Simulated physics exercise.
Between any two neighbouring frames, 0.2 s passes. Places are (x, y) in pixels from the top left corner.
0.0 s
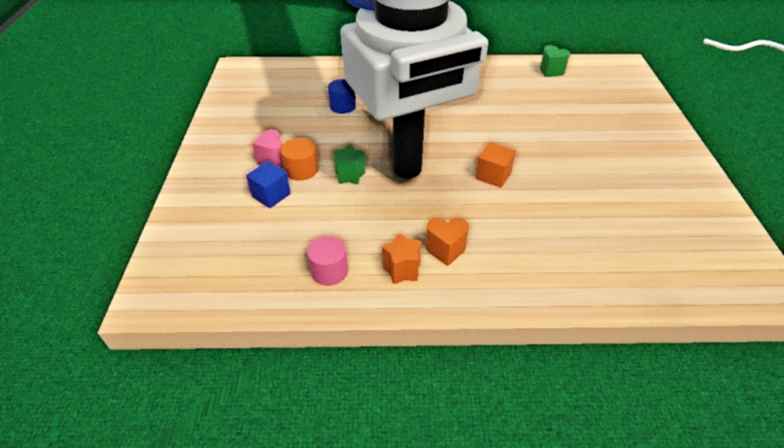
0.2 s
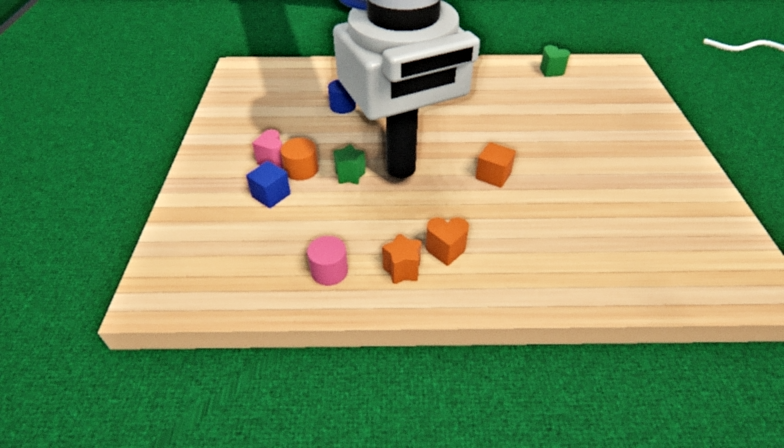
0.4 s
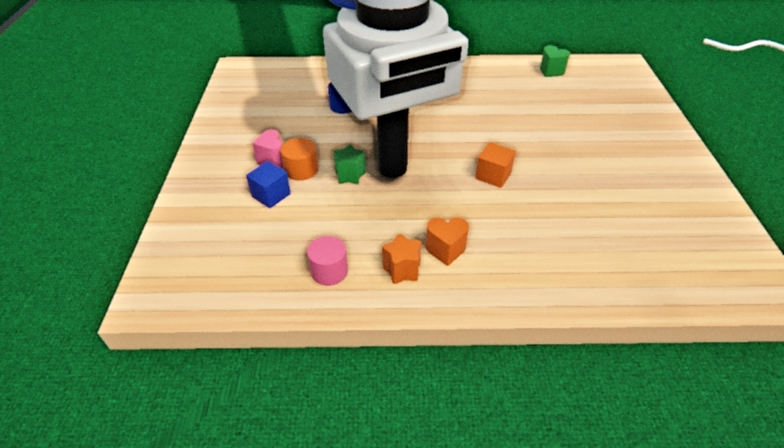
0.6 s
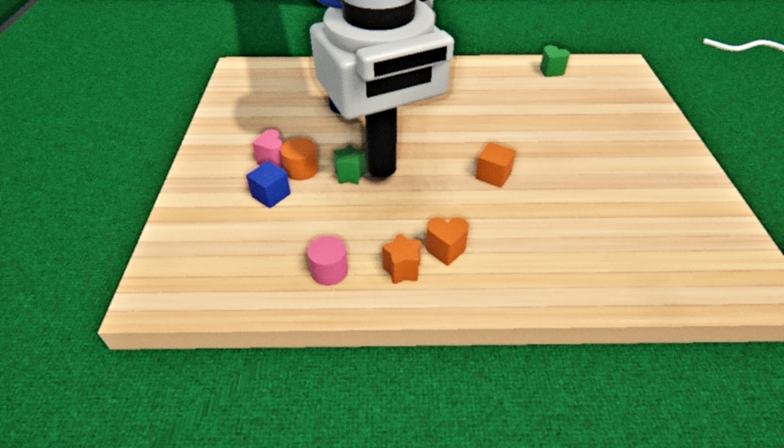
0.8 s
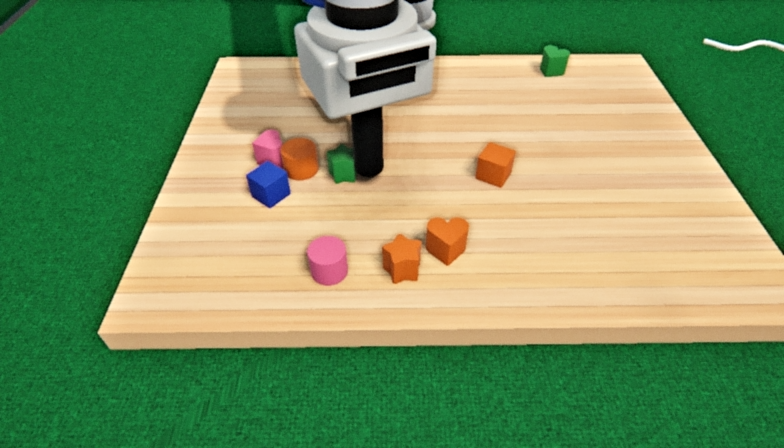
A grey and white robotic tool with a black rod stands over a pale wooden board on green cloth, seen from above and in front by a still camera. Orange, blue and pink blocks lie left of a green star, with pink and orange ones nearer, an orange cube right and a green block at the back. The rod slides left and nudges the star slightly left.
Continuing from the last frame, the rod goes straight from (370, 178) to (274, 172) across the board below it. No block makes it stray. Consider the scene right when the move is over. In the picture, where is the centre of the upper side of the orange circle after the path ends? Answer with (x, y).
At (216, 149).
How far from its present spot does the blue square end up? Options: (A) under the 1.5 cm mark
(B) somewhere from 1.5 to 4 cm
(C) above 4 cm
I'll go with A - under the 1.5 cm mark.
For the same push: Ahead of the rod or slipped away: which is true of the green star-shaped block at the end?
It is still in front.
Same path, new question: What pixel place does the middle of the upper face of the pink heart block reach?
The answer is (236, 130).
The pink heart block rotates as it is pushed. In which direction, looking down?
Looking down: Clockwise.
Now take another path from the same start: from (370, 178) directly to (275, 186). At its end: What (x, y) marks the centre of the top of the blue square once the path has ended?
The top centre is at (243, 182).
What follows on the original path. One third of the way, rod at (336, 166); pink heart block at (255, 136), turned 35° clockwise; orange circle at (276, 148); green star-shaped block at (310, 151).
Two thirds of the way, rod at (303, 164); pink heart block at (242, 132), turned 95° clockwise; orange circle at (243, 149); green star-shaped block at (276, 148).
At the end, rod at (272, 162); blue square not moved; pink heart block at (236, 130), turned 110° clockwise; orange circle at (216, 149); green star-shaped block at (247, 144), turned 15° clockwise.
